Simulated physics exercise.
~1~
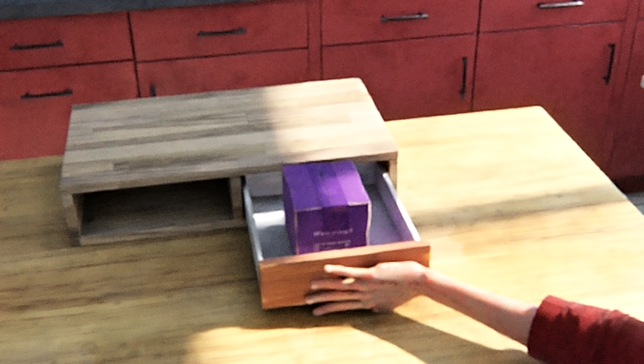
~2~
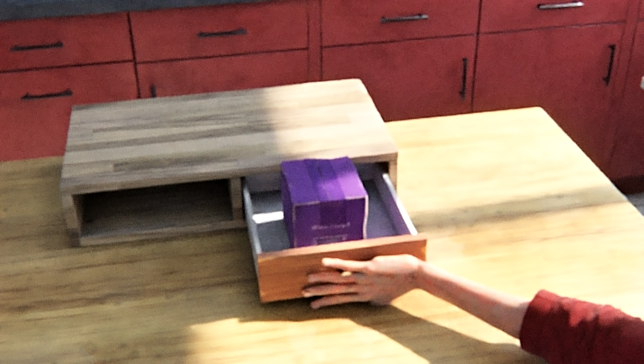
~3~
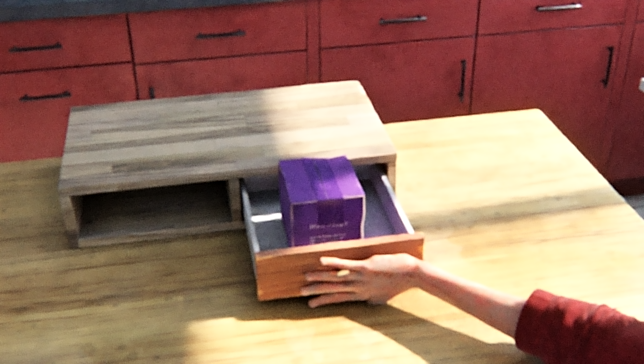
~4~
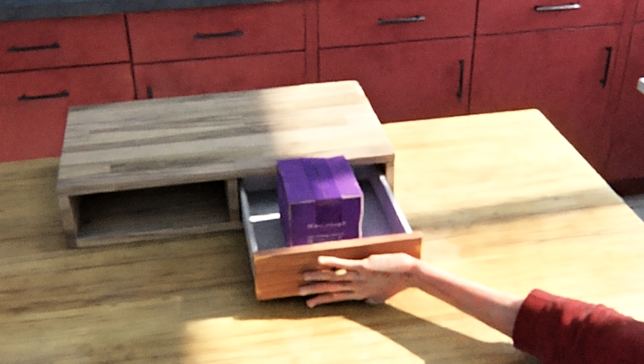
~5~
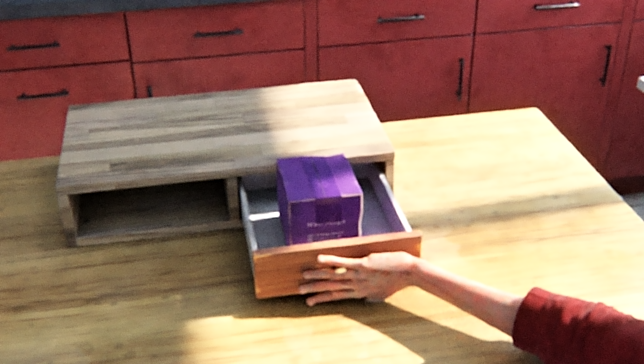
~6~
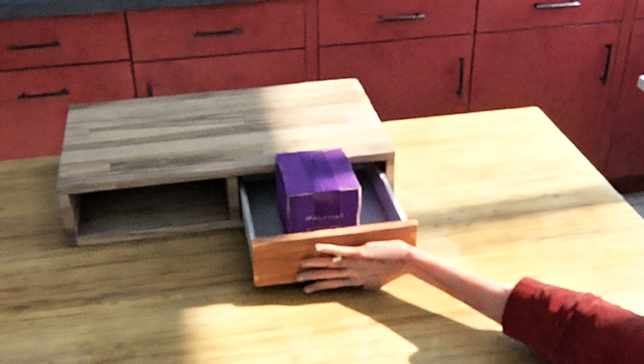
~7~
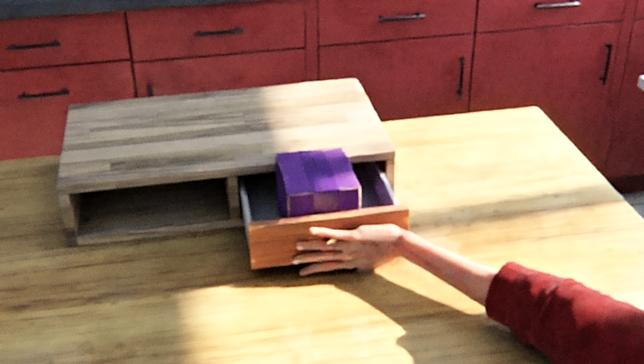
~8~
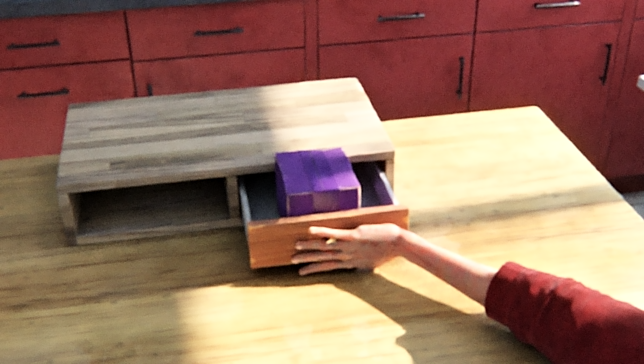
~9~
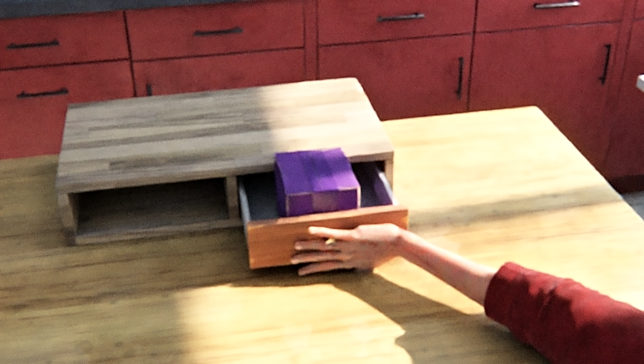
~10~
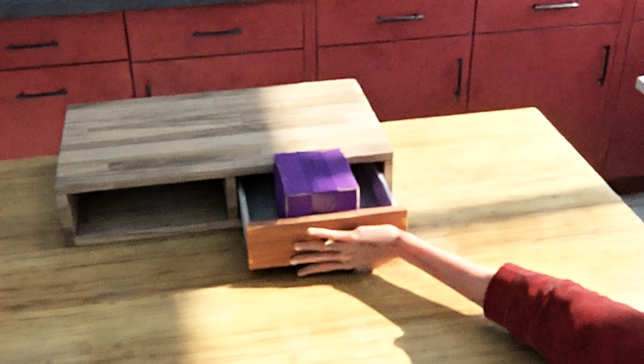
Purple box riding in an open wooden drawer as a red-sleeved hand pushes it slightly inward, then rests with it still ajar.
